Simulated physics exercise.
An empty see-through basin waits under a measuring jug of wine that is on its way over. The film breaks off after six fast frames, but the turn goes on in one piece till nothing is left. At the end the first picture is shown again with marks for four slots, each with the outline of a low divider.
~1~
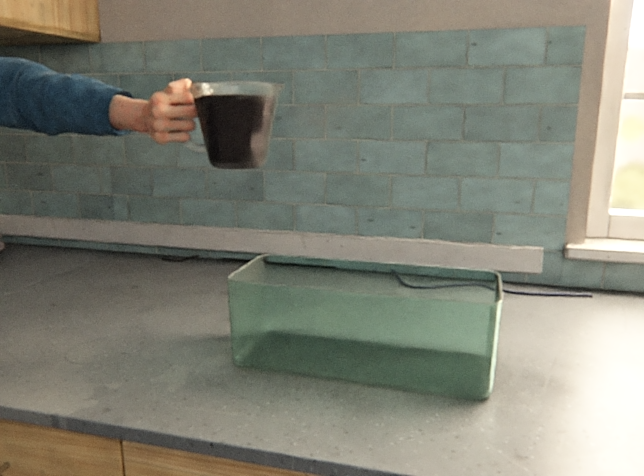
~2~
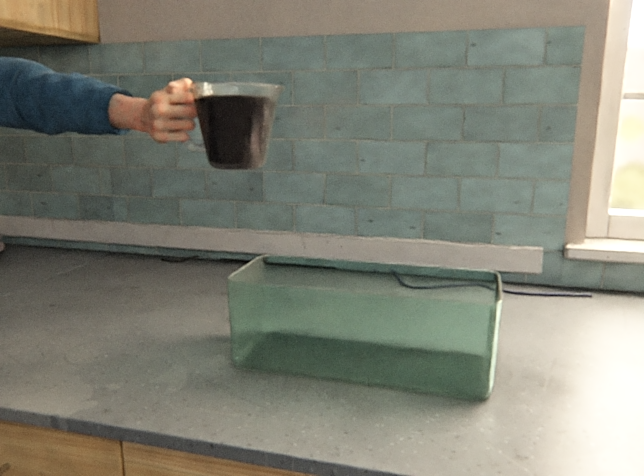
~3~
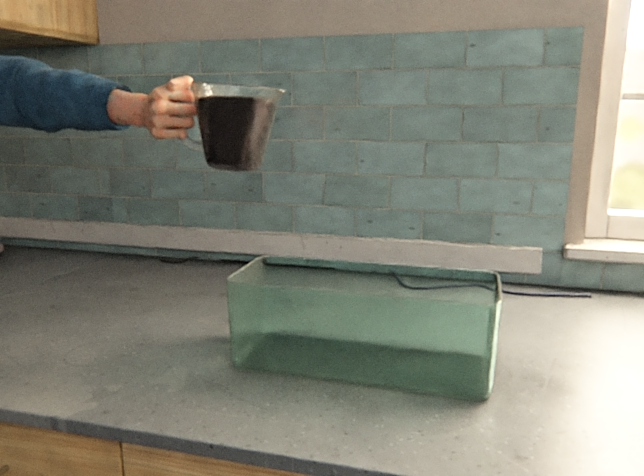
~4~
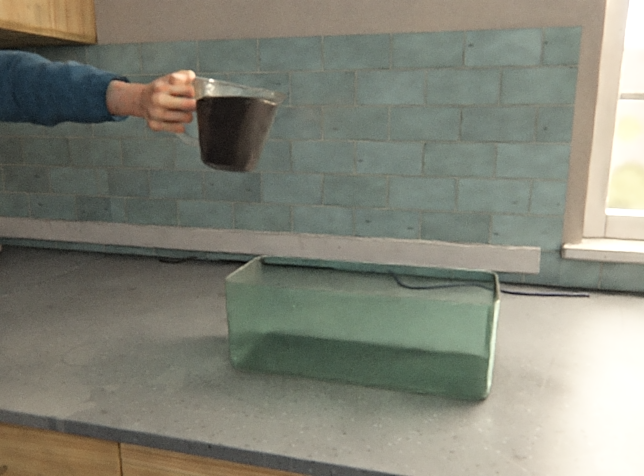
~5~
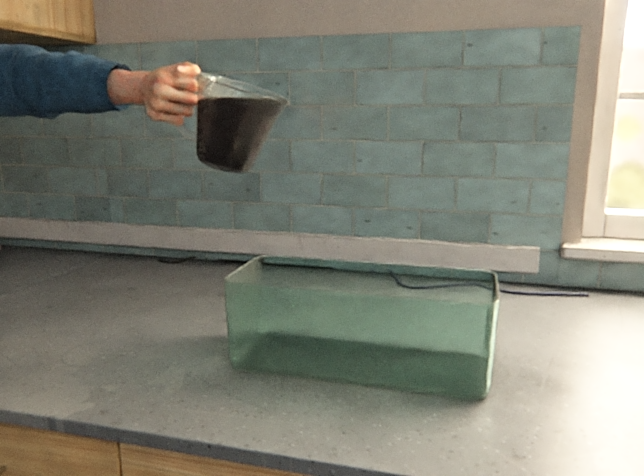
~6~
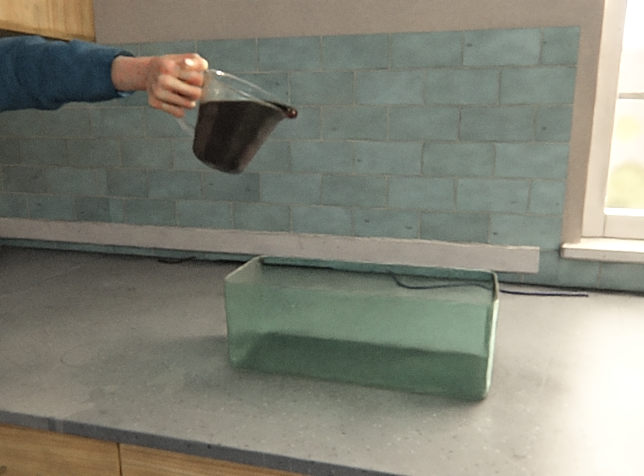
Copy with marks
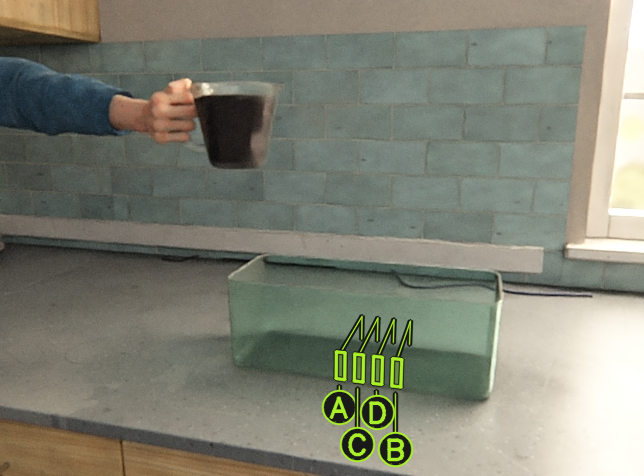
A hand tilts a clear jug of dark liquid rightward until some reaches the lip.
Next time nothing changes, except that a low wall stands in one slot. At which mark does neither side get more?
Slot A.
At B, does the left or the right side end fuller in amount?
The left one.
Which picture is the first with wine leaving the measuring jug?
Picture 6.
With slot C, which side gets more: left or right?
The left one.
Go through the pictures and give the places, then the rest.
The first frame shows upright, lip at (282, 85); basin from (234, 364) to (492, 398); nothing has left yet.
The second frame shows upright, lip at (282, 87); nothing has left yet.
The third frame shows tipped about 5°, lip at (284, 91); nothing has left yet.
The fourth frame shows tipped about 10°, lip at (285, 96); nothing has left yet.
The fifth frame shows tipped about 17°, lip at (287, 104); nothing has left yet.
The sixth frame shows tipped about 26°, lip at (289, 114); wine is over the lip, down to (289, 114).
On the marked copy, A at (339, 385); B at (395, 393); C at (357, 388); D at (376, 390).
If A is chosen, about 49 % ends left of the wall and 50 % right of it.
If B is chosen, about 89 % ends left of the wall and 9 % right of it.
If C is chosen, about 86 % ends left of the wall and 10 % right of it; 4 % is lost outside.
If D is chosen, about 89 % ends left of the wall and 8 % right of it.
